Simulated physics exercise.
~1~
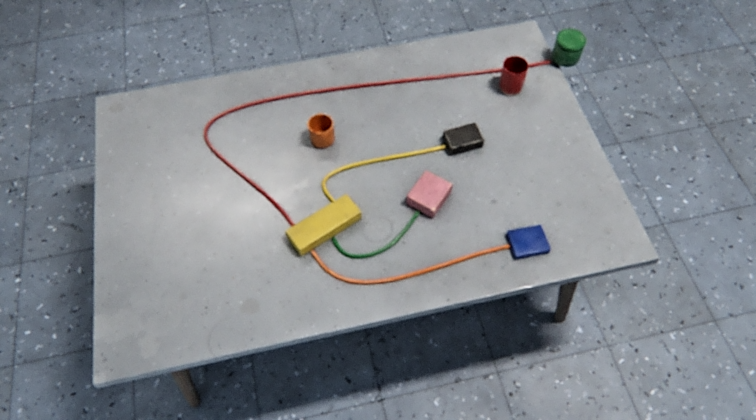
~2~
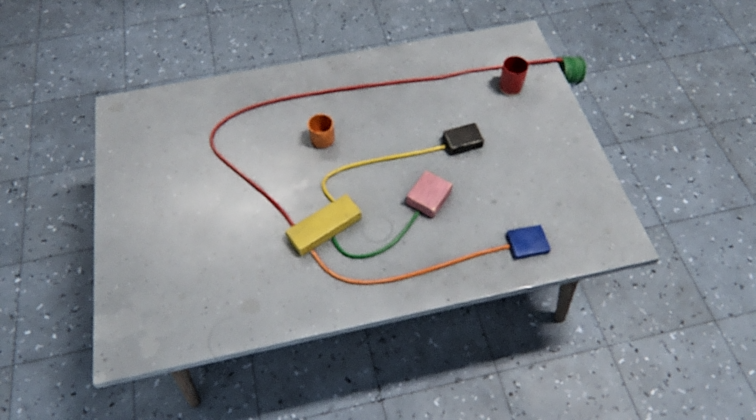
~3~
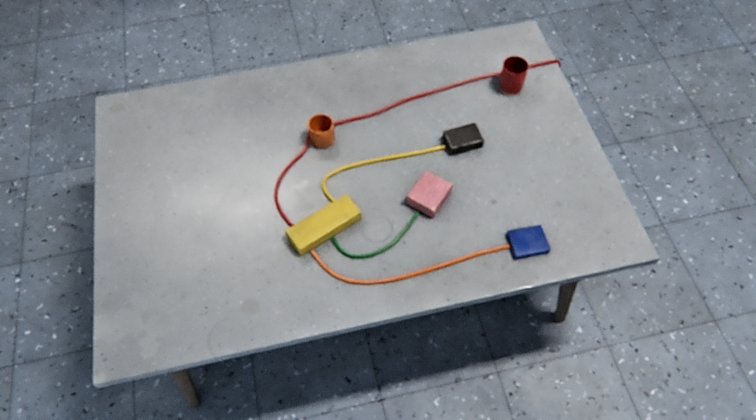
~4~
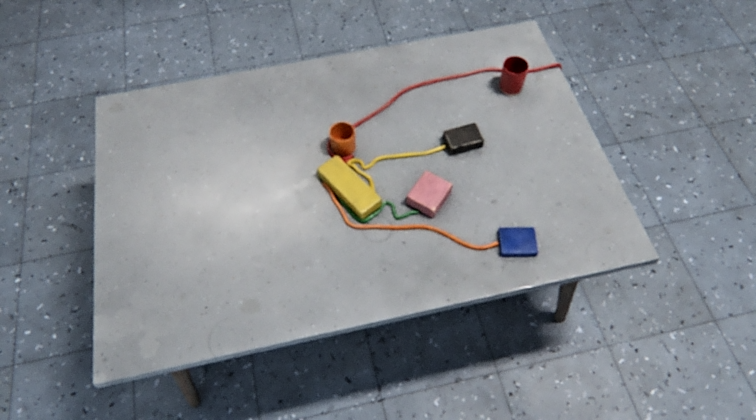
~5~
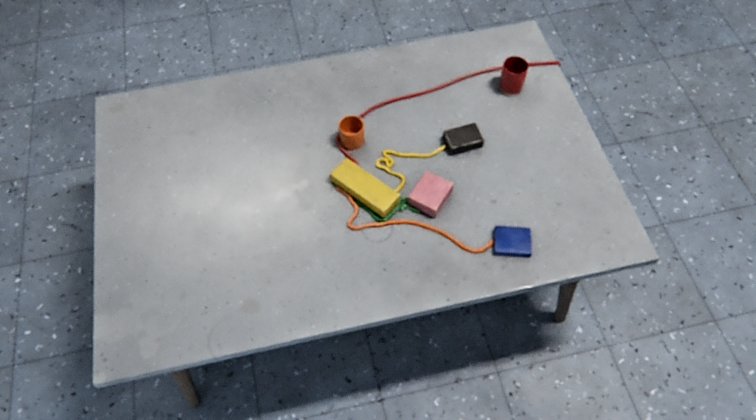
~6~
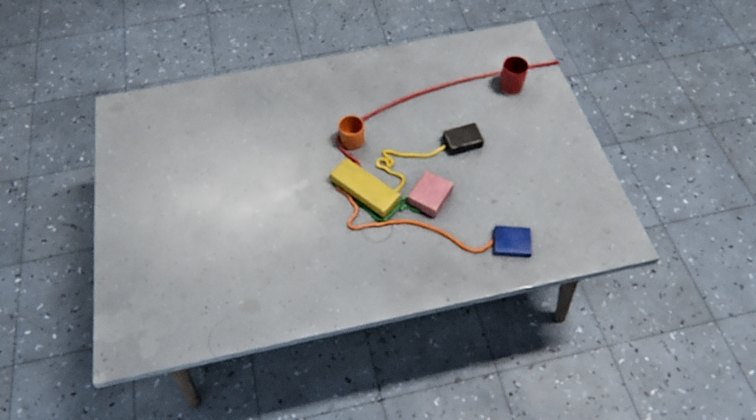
A pale grey table stands on a speckled tile floor, seen from above at an angle. A yellow block lies near its middle with red, yellow, green and orange cables leading to a green cylinder at the far right corner, a black box, a pink box and a blue box, while an orange mug and a red mug stand nearby. The green cylinder tips over the edge and drops from sight, pulling the red cable taut against the orange mug. The yellow block swings round and slides right, the mug shifts slightly right, and the blue box nudges left. Everything then rests, the red cable still hanging over the edge.
